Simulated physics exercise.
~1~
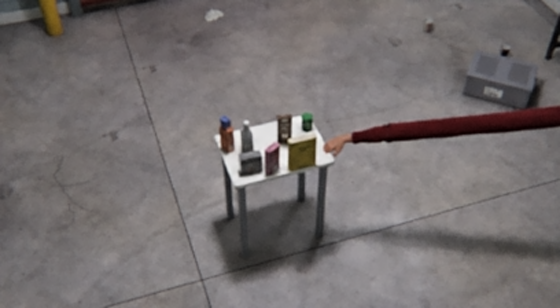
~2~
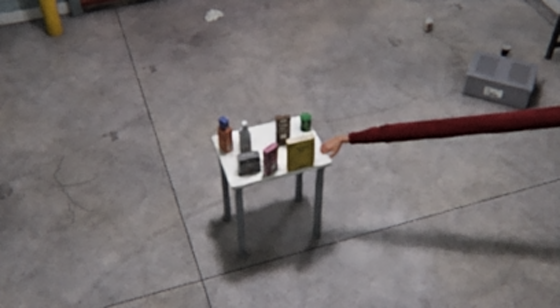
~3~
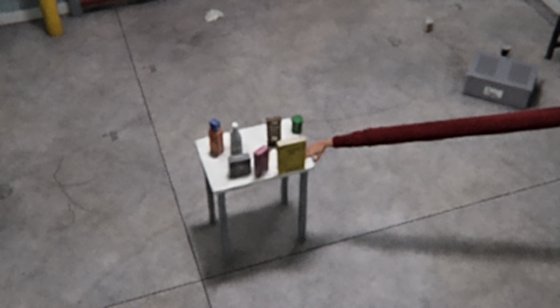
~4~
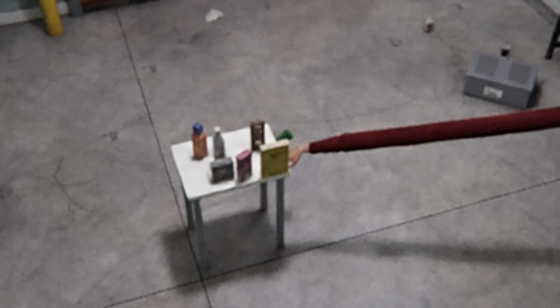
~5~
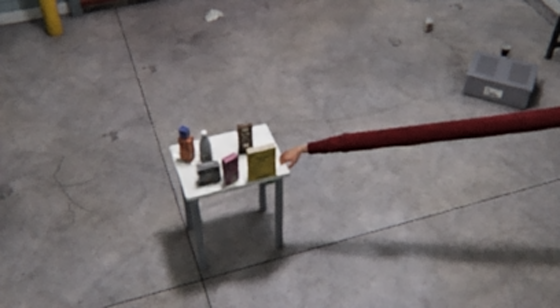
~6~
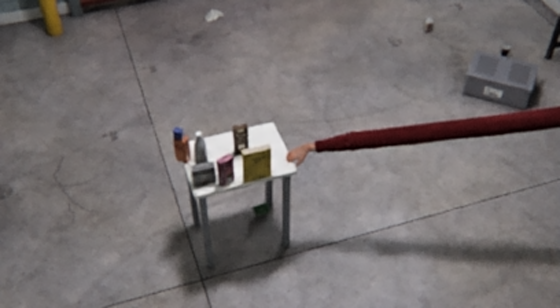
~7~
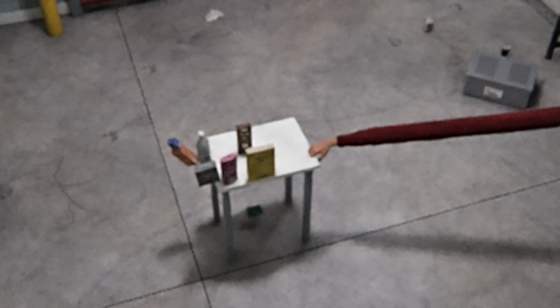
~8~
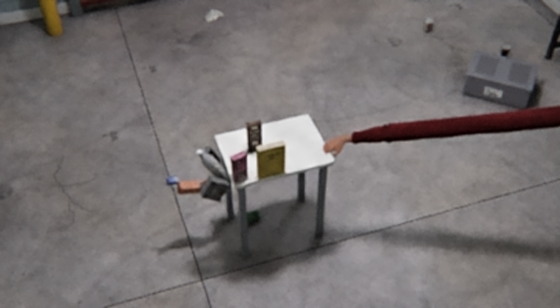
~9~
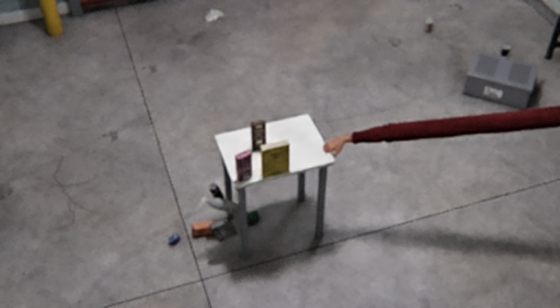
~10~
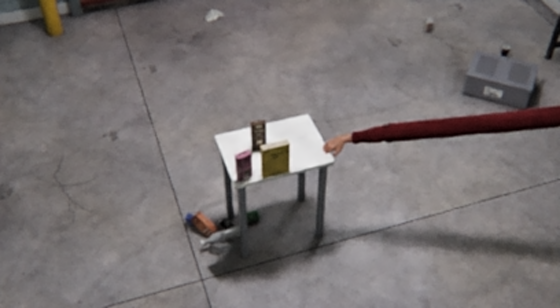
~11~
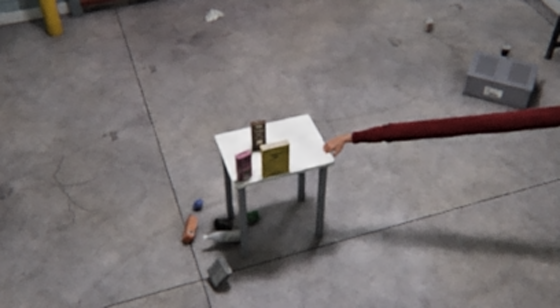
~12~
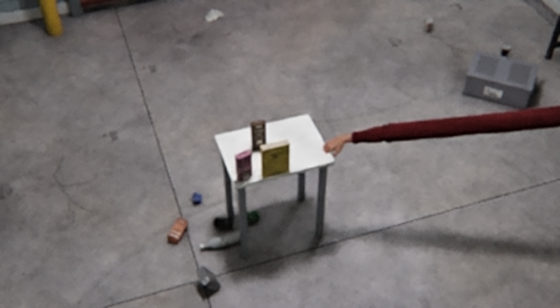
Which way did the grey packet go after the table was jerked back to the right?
The grey packet went down, dropping off the left side of the table to the floor.
